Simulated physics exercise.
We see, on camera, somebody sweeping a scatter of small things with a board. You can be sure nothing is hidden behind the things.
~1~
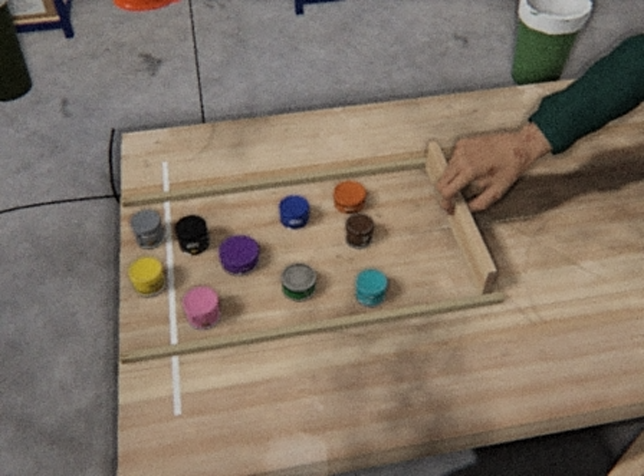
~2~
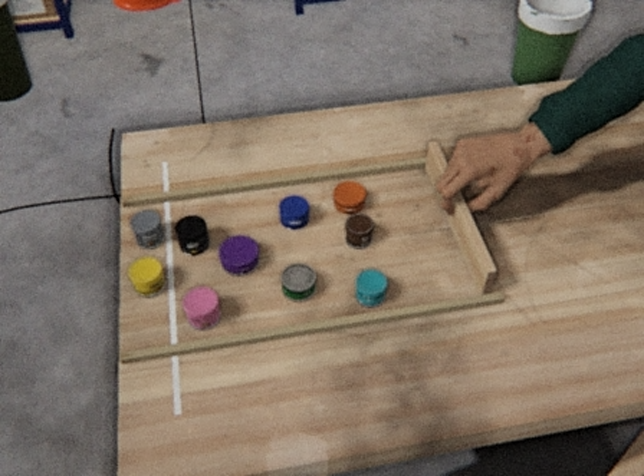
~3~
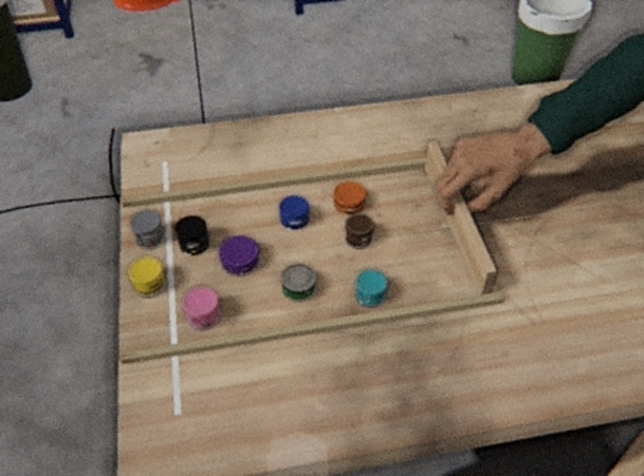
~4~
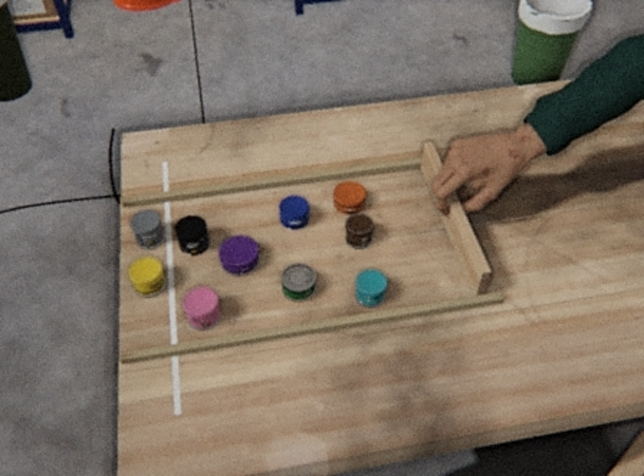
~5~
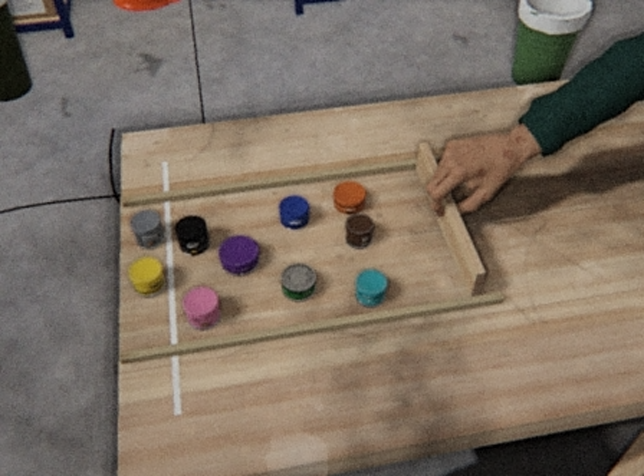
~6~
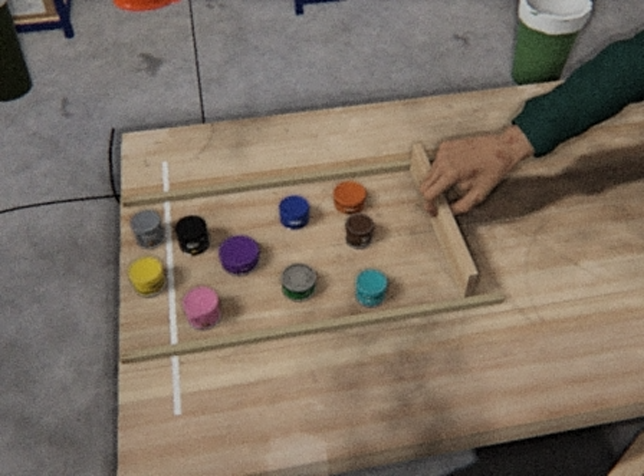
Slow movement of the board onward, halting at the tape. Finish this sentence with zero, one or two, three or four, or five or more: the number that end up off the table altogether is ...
The number that end up off the table altogether is one or two.
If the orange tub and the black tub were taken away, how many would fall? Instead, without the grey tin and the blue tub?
The first count is 1 and the second is 1.
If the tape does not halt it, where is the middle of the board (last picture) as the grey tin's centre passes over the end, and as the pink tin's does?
The middle is at (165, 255) when it's the grey tin, and at (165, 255) when it's the pink tin.
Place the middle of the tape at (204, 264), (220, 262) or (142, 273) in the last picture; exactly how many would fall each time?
In order, the counts are 0, 0 and 5.
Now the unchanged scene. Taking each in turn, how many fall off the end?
That would be exactly 1.
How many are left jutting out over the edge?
It would come to 4.
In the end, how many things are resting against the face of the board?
5 touch it.
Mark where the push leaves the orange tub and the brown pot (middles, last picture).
(151, 218) and (155, 264), roughly.
Soon after, none off yet; yellow tin at rest near (148, 277); grey tin at rest near (148, 230); black tub at rest near (193, 236).
In the end, the number that fall off is one or two; gone, yellow tin.
